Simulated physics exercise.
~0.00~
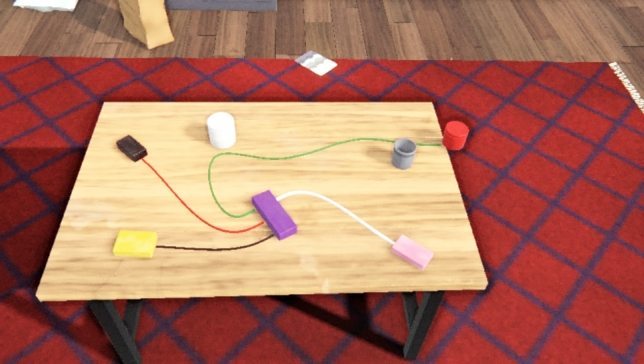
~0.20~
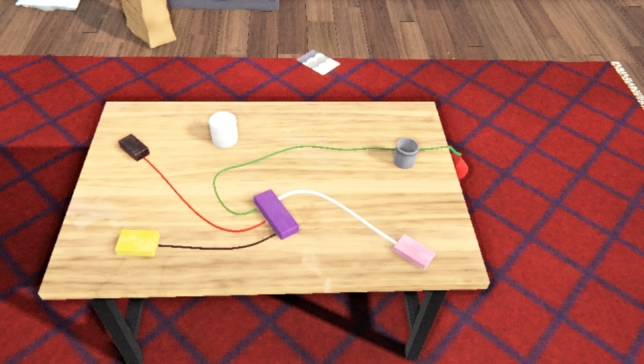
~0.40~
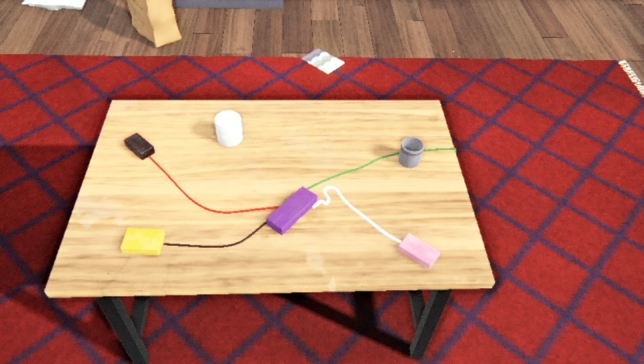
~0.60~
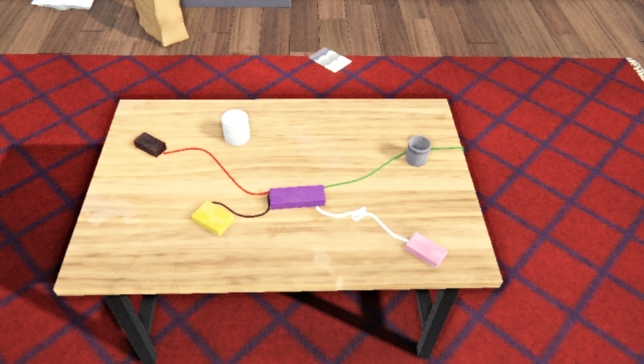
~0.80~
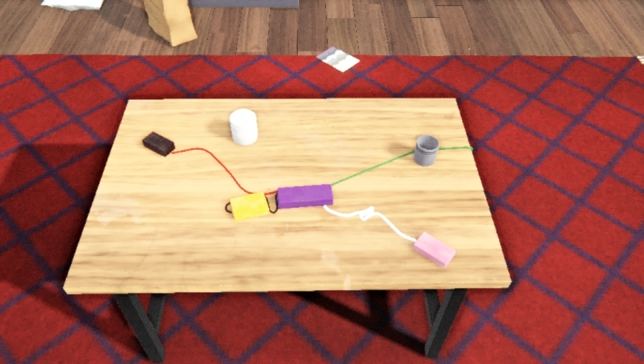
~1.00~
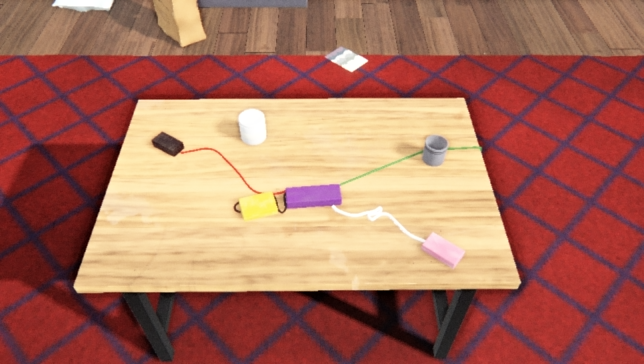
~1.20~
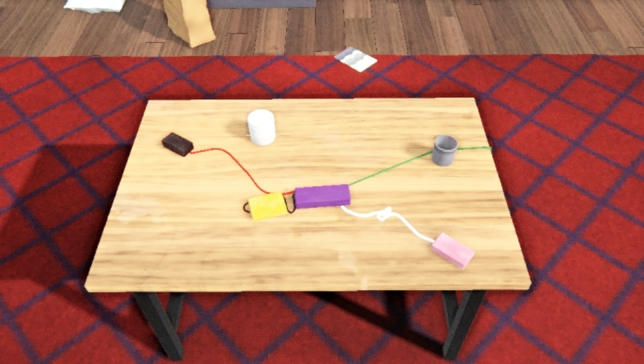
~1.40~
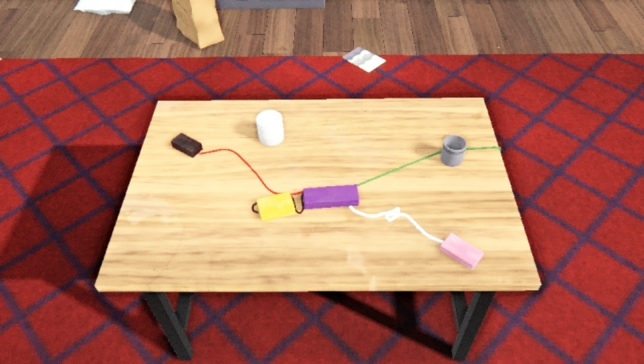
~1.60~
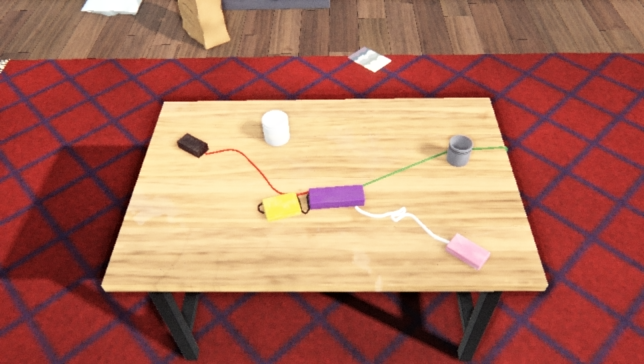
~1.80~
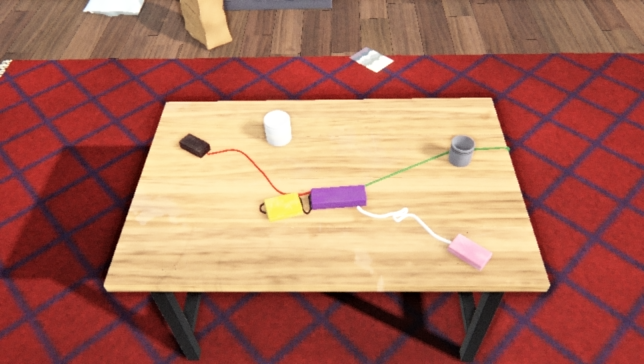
On a wooden table, a falling red speaker drags the purple strip and yellow drive rightward.
